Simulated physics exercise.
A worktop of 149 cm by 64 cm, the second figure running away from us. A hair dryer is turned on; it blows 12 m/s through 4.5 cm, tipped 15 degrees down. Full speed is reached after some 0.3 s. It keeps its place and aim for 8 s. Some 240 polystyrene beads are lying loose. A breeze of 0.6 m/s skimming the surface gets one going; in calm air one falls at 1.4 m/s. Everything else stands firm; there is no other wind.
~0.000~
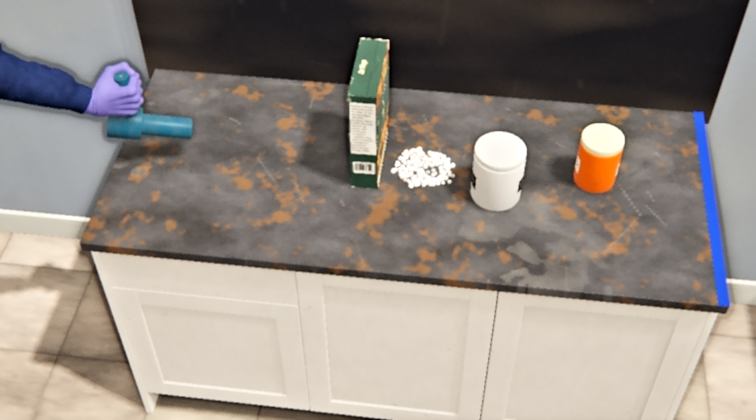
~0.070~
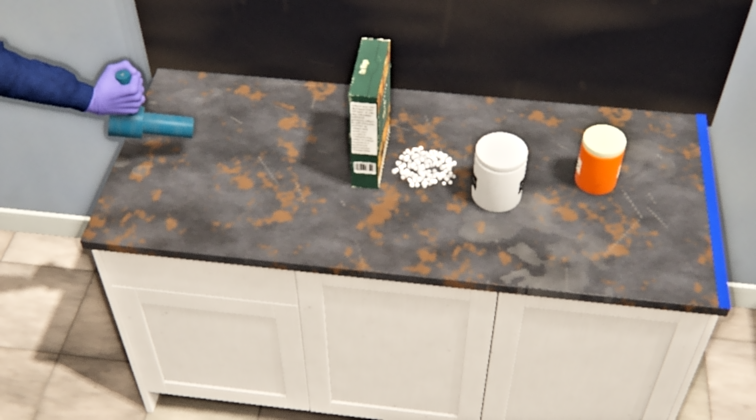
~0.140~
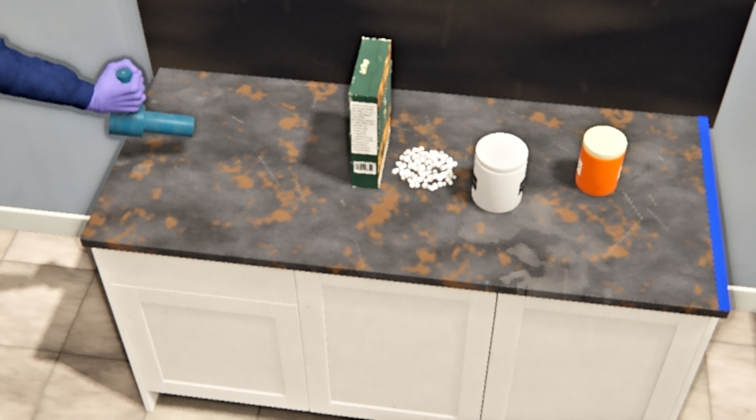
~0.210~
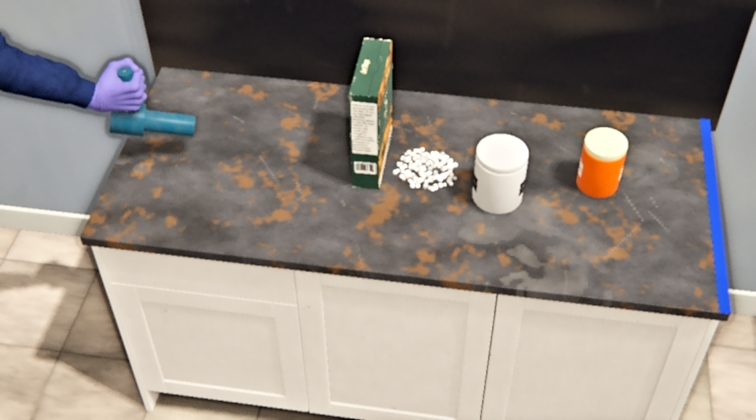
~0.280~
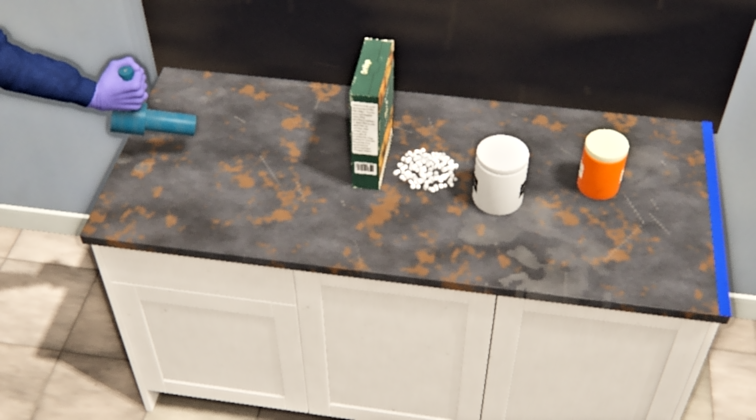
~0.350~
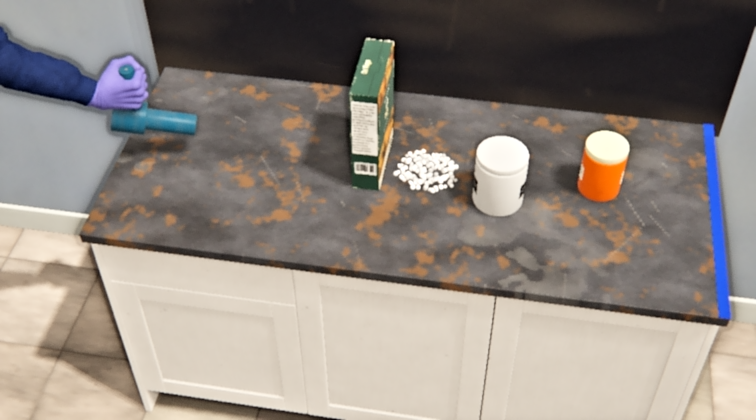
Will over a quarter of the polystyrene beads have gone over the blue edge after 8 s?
More than a quarter over the blue edge: No.
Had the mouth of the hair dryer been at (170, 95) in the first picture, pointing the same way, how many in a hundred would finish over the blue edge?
Then about 15 %.
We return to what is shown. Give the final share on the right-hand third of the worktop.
Near 0 %.
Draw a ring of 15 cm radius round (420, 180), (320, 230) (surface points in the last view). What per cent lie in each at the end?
In turn about 100 %, 0 %.
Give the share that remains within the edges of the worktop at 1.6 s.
Near 100 %.
After 1.6 s the count stands so, 0 % are over the blue edge; the middle of those still in play is near (430, 171).
After 2.6 s the count stands so, 0 % are over the blue edge; the middle of those still in play is near (430, 171).
After 4.4 s the count stands so, 0 % are over the blue edge; the middle of those still in play is near (430, 171).
After 8.0 s, at the end, 0 % are over the blue edge; the middle of those still in play is near (430, 171).
